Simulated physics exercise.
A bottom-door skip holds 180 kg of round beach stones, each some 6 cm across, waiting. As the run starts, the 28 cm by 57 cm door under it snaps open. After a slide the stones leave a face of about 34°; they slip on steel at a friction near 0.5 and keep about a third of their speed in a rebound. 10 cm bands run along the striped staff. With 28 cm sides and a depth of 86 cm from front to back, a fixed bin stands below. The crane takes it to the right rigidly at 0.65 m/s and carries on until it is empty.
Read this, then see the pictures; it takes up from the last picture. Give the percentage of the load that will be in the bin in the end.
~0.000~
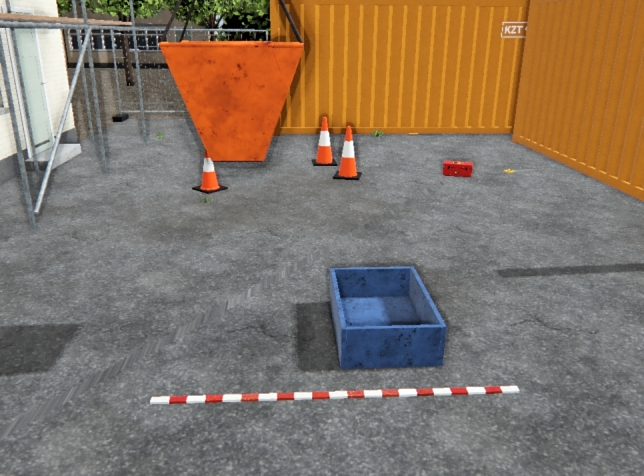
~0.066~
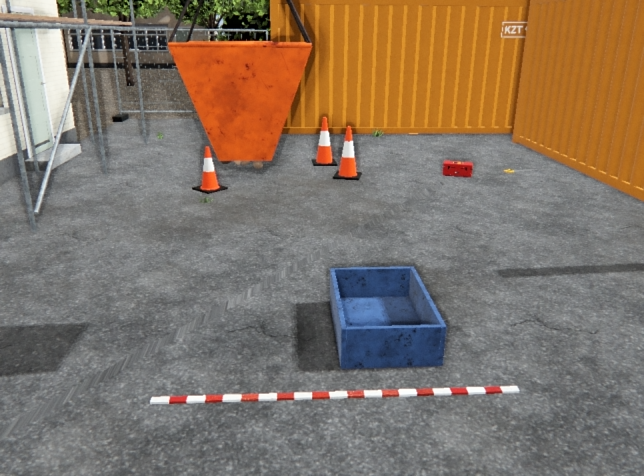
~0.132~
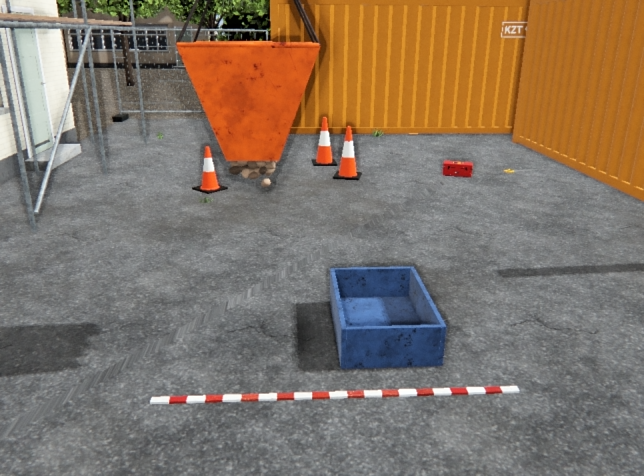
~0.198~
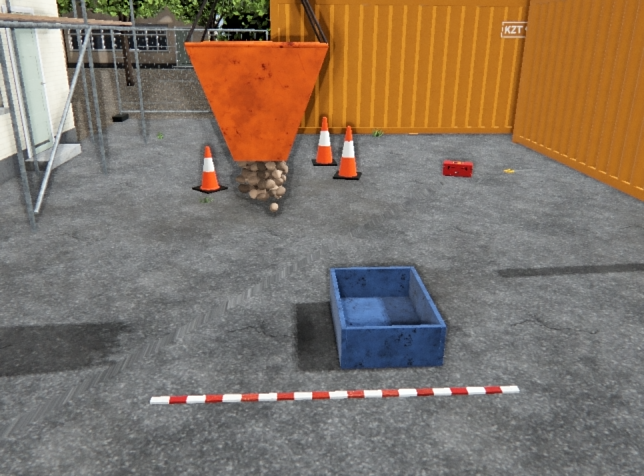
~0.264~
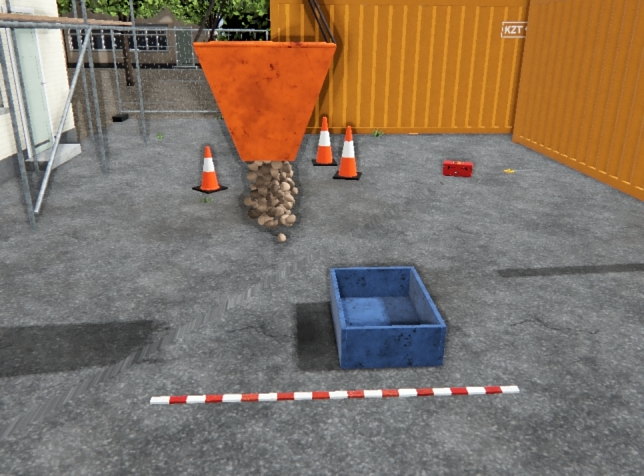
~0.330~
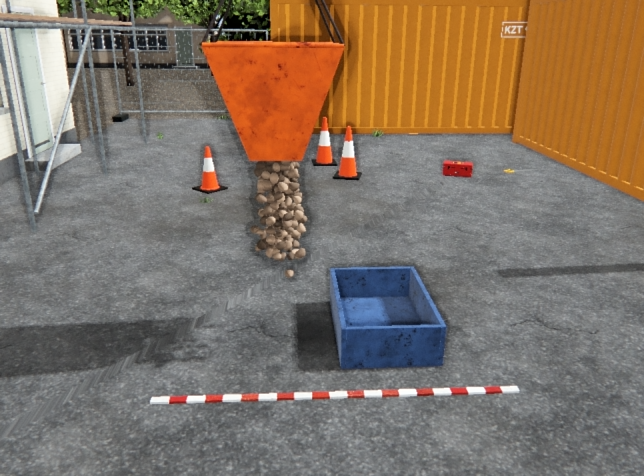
Some 32 per cent of the load ends in the bin.
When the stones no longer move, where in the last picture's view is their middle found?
They end up centred close to (317, 323).
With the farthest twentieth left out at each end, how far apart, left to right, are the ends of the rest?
The stretch is roughly 120 cm long.
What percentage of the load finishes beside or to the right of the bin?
Around 0 per cent of it.
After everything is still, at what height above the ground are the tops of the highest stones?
Some 20 cm high.
After 0.7 s, 18 % in the bottom-door skip, 81 % falling or lying left of the bin; the stones farthest right are at (347, 187).
After 1.1 s, 0 % in the bottom-door skip, 68 % falling or lying left of the bin, 32 % falling or lying in the bin; the stones farthest right are at (414, 313).
After 1.7 s, 0 % in the bottom-door skip, 67 % falling or lying left of the bin, 32 % falling or lying in the bin, 1 % falling or lying beside or right of the bin; the stones farthest right are at (412, 303).
After 2.6 s, 0 % in the bottom-door skip, 67 % falling or lying left of the bin, 32 % falling or lying in the bin, 1 % falling or lying beside or right of the bin; the stones farthest right are at (415, 306).
After 4.5 s, 0 % in the bottom-door skip, 67 % left of the bin, 32 % in the bin, 1 % beside or right of the bin; the stones farthest right are at (415, 306).
